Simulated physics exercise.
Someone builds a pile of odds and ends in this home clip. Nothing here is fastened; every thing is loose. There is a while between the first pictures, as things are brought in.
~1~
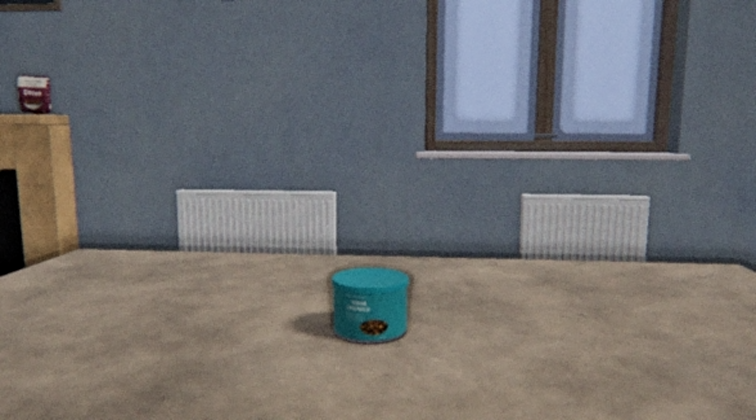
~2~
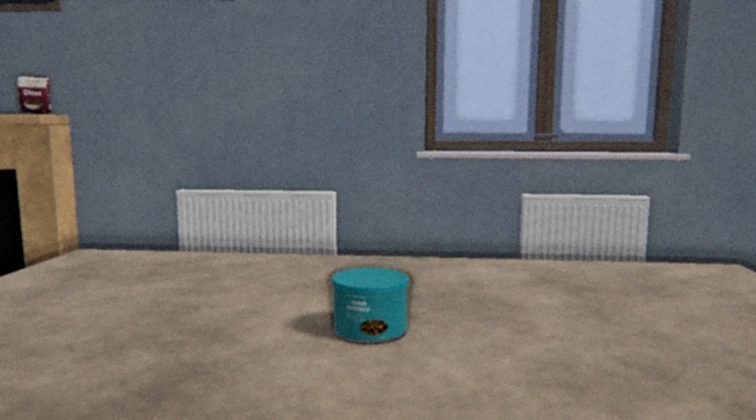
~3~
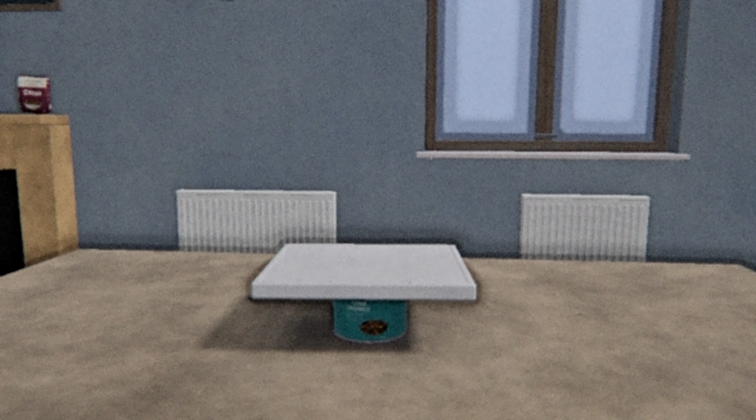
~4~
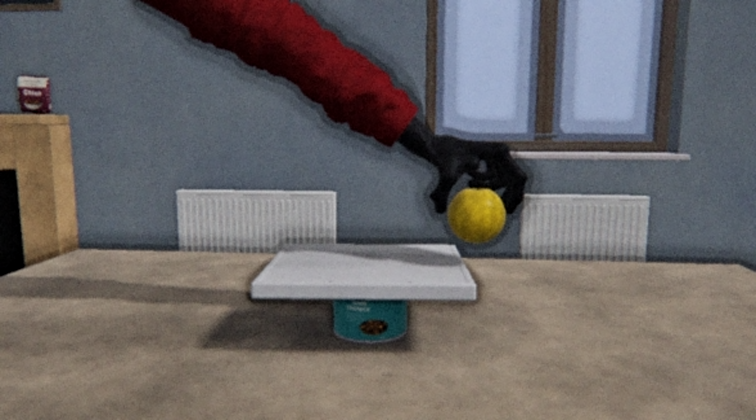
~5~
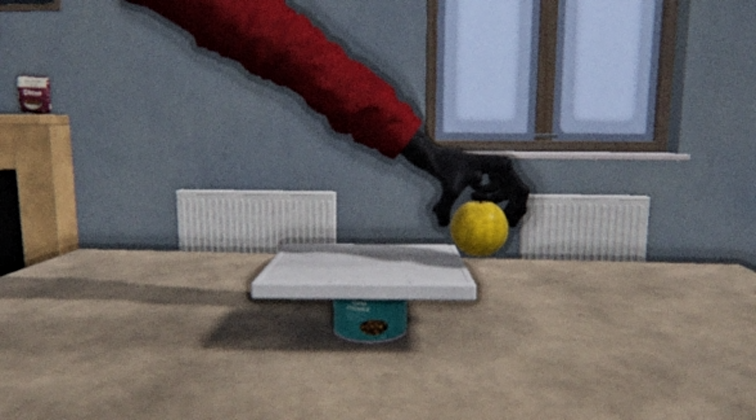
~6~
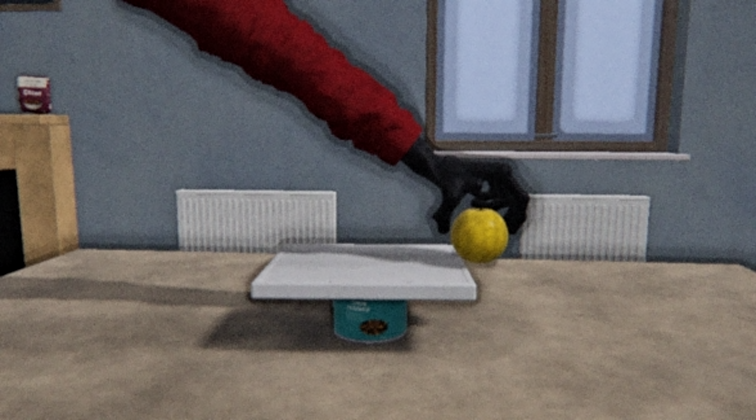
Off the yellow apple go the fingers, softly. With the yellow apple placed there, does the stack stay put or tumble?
It tumbles.
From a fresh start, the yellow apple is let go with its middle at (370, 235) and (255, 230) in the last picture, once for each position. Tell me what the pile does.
It survives in the first case and caves in in the second case.
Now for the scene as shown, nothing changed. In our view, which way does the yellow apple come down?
That would be the viewer's right.
Then, 0.30 s after the last picture, yellow apple now fallen.
Then, 0.40 s after the last picture, things are still on the move.
Then, 1.80 s after the last picture, nothing new.
At rest, fallen, yellow apple; the other 2 in place. Seen from the same camera at the end, yellow apple near (523, 307). The pile loses its balance.
